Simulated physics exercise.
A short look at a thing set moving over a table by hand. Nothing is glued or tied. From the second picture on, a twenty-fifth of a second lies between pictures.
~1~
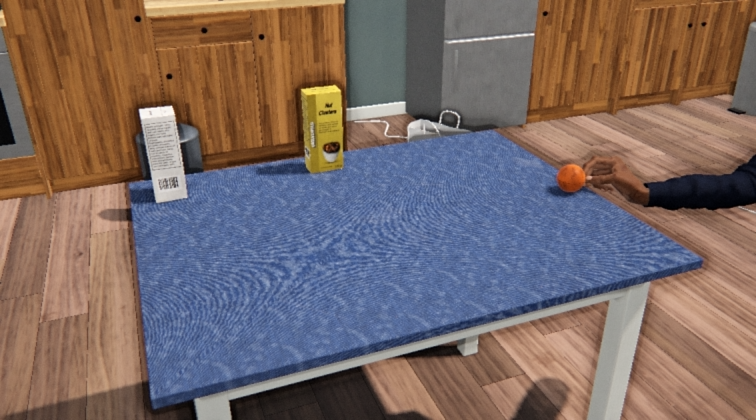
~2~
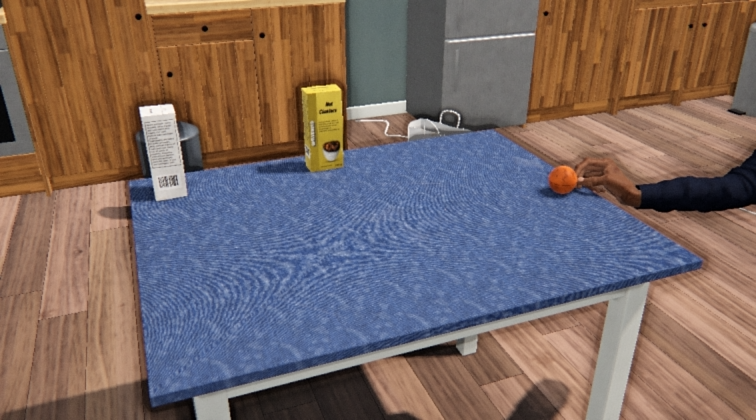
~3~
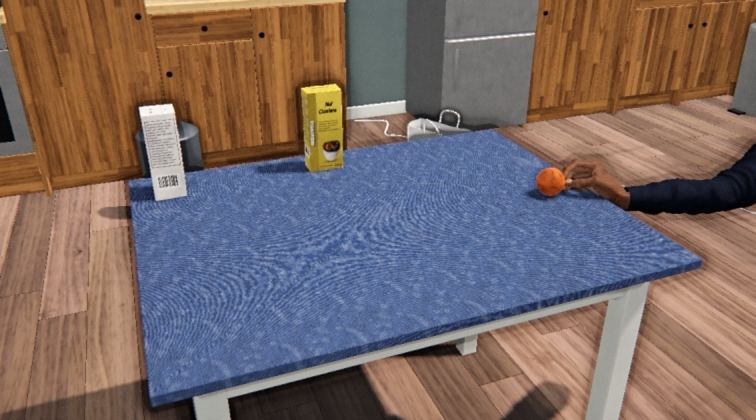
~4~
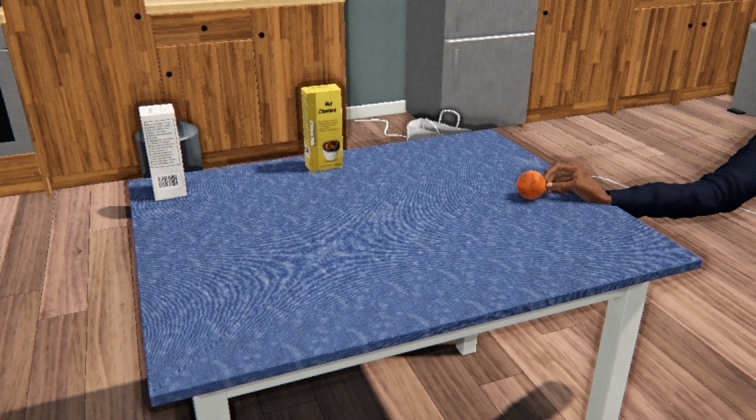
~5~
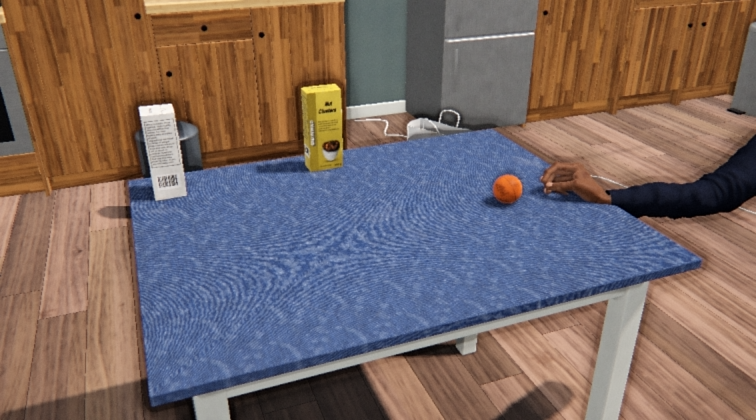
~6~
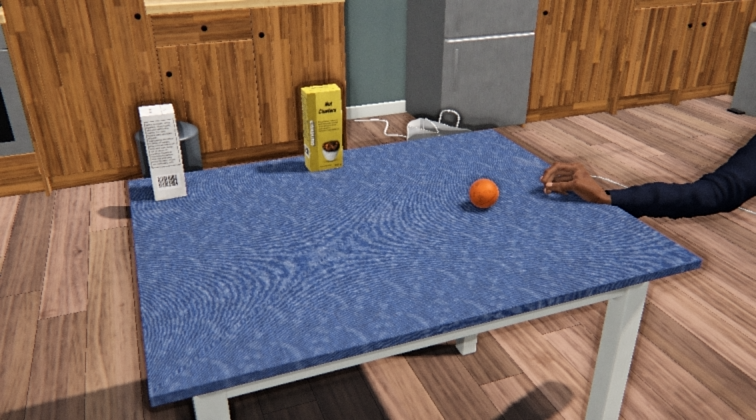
An orange ball, pushed by a hand from the right, rolls left across the blue table.
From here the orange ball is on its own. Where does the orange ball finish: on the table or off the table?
The orange ball drops to the floor.
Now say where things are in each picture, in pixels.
Under the hand; orange ball (571, 179), in the first picture.
Under the hand; orange ball (563, 180), in the second picture.
Under the hand; orange ball (551, 182), in the third picture.
Orange ball (531, 185), in the fourth picture.
Orange ball (508, 189) rolled about its own width, in the fifth picture.
Orange ball (484, 194) rolled well along, in the sixth picture.
Then, 0.40 s after the last picture, orange ball rolled well along near (229, 239).
Then, 0.80 s after the last picture, orange ball now off the table.
By the end, off the table, orange ball.
